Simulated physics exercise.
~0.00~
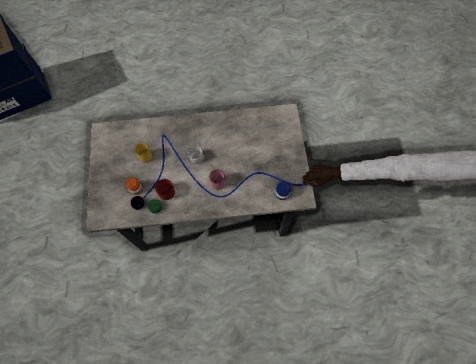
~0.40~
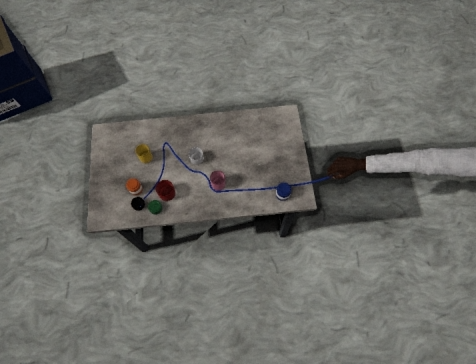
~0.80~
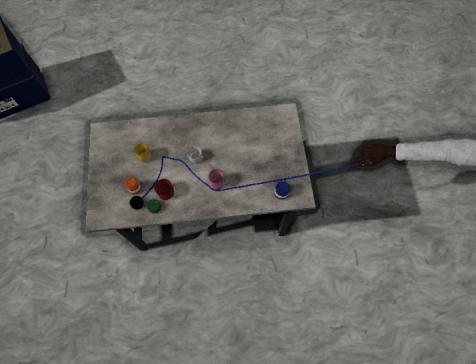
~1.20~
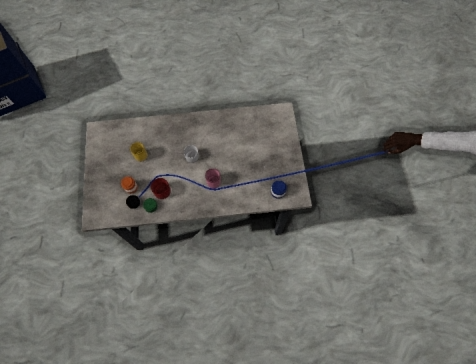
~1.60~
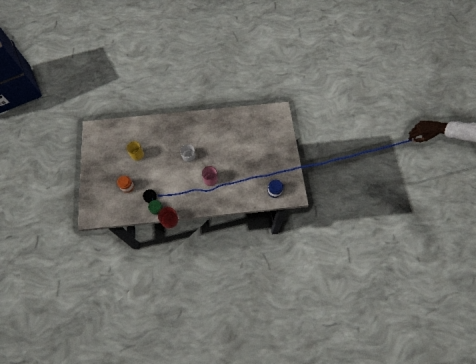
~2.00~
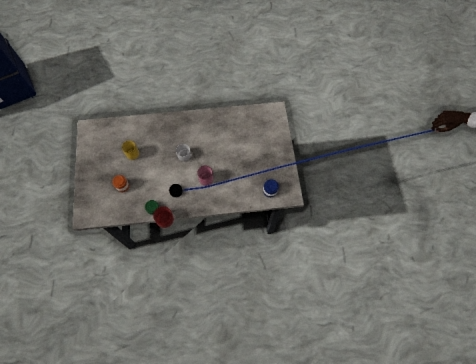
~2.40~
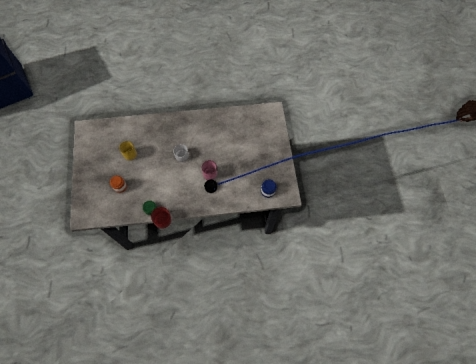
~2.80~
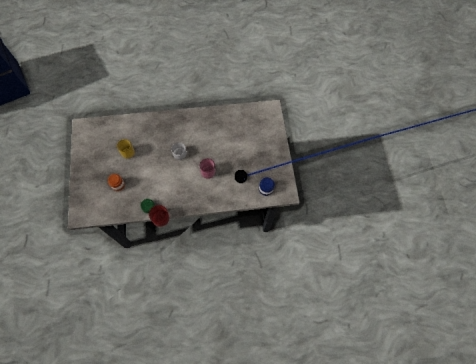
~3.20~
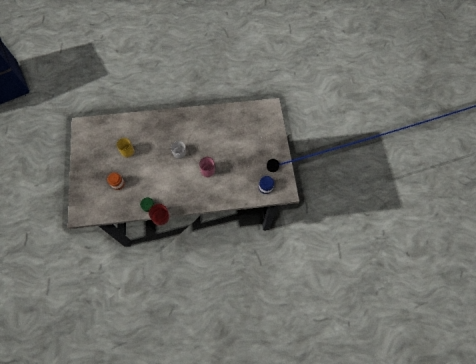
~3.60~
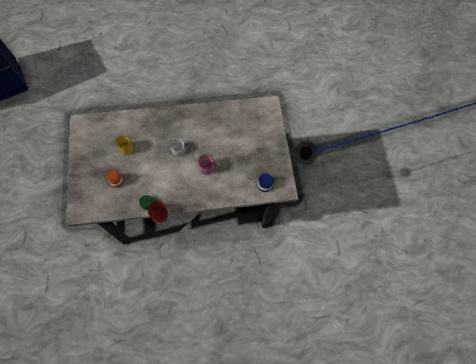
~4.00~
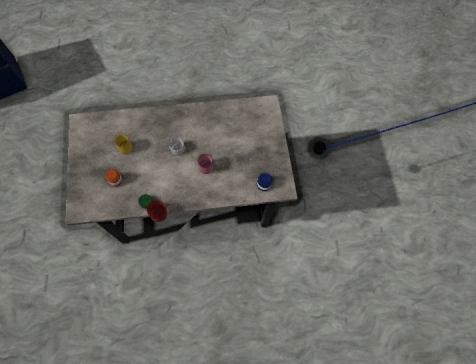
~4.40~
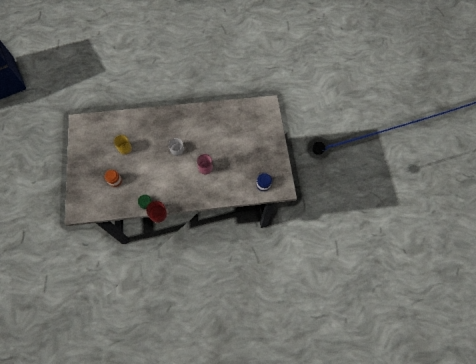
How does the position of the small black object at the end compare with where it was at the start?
At the start it sits on the front left part of the table, beside the green pot and the red mug. At the end it is off the table, just beyond the right edge.
